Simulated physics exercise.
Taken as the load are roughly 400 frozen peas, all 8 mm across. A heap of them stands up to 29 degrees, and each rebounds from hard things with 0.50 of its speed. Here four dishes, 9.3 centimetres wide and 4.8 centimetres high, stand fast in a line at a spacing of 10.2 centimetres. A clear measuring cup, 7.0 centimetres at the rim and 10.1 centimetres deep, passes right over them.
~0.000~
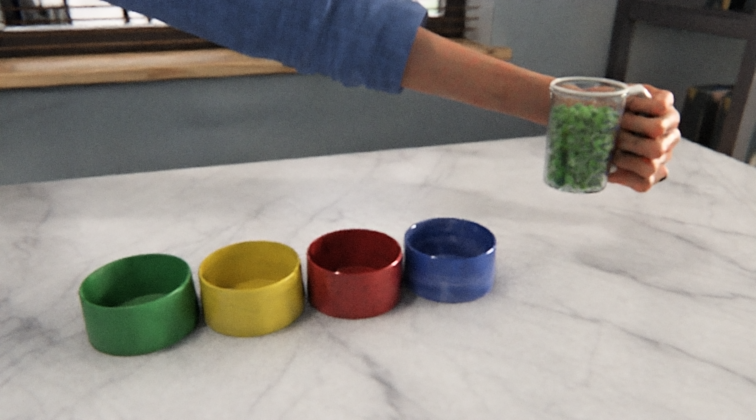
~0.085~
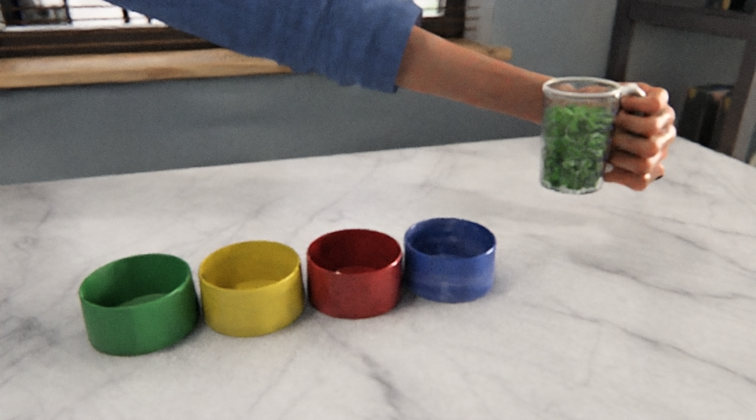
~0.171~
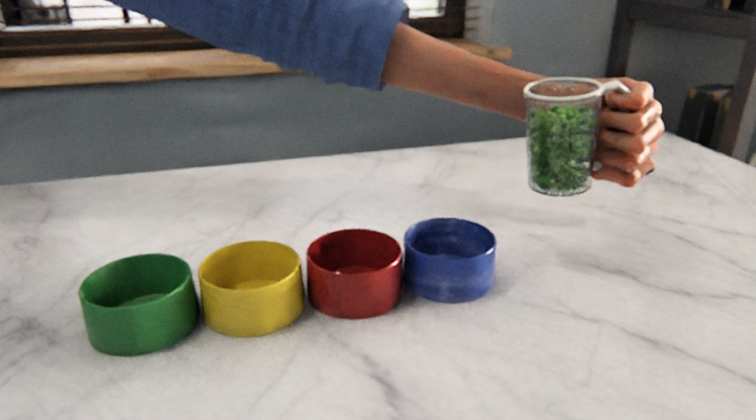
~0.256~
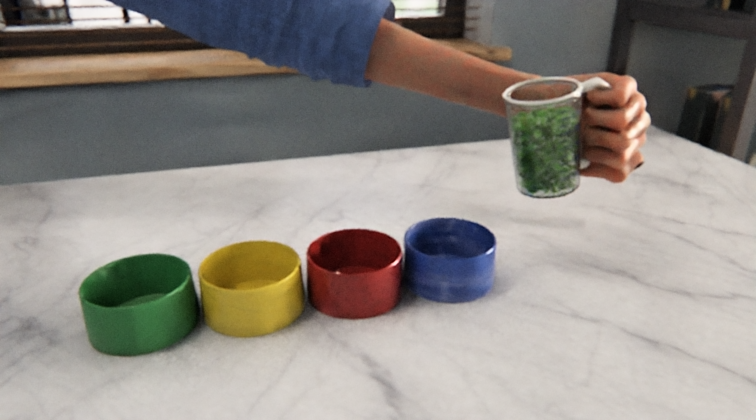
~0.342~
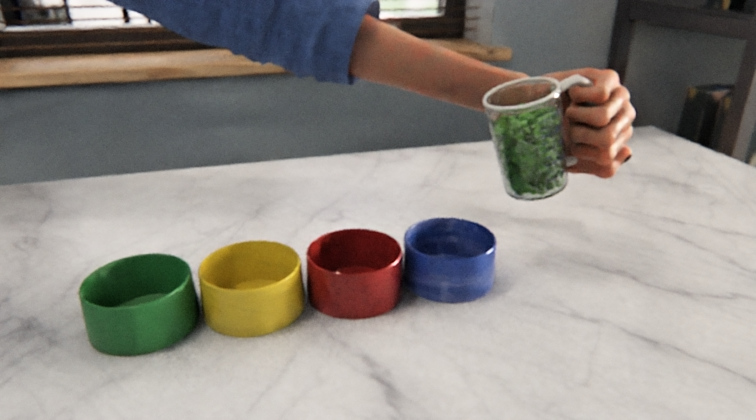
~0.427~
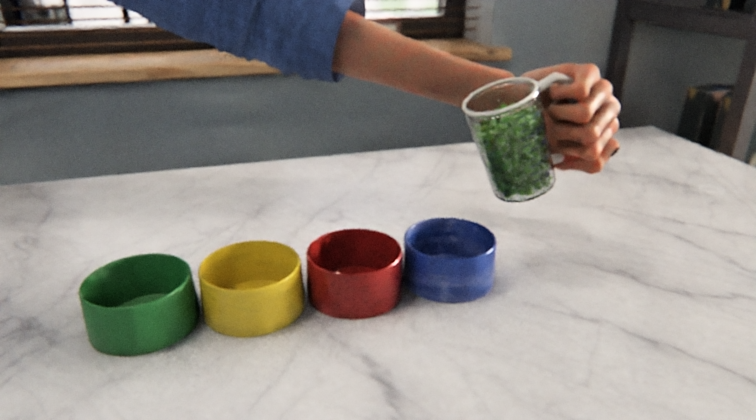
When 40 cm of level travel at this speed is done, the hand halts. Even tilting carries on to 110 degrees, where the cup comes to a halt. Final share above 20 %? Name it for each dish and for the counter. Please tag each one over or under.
Red dish - under; blue dish - under; green dish - over; yellow dish - under; counter - over.
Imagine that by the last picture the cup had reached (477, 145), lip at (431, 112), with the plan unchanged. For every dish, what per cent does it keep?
Red 0; blue 0; green 70; yellow 0.
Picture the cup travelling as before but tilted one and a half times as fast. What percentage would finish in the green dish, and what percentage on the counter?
It would be green 50 and counter 10.
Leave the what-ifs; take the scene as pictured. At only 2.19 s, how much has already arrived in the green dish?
Estimate: Near 55 %.
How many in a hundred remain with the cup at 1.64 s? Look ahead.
95 per cent.
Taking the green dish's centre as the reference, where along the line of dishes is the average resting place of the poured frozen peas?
Close to 5 cm, shifted leftward.
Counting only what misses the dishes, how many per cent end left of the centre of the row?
Around 100 per cent of it.
After 1.15 s, tilt 63 degrees; cup holds 100 %.
Then, at 1.64 s, tilt 92 degrees; cup holds 95 %.
After 2.19 s, tilt 110 degrees; cup holds 25 %, green 55 %.
By 3.2 s all is still; red 0 %, blue 0 %, green 70 %, yellow 0 %, counter 30 %.
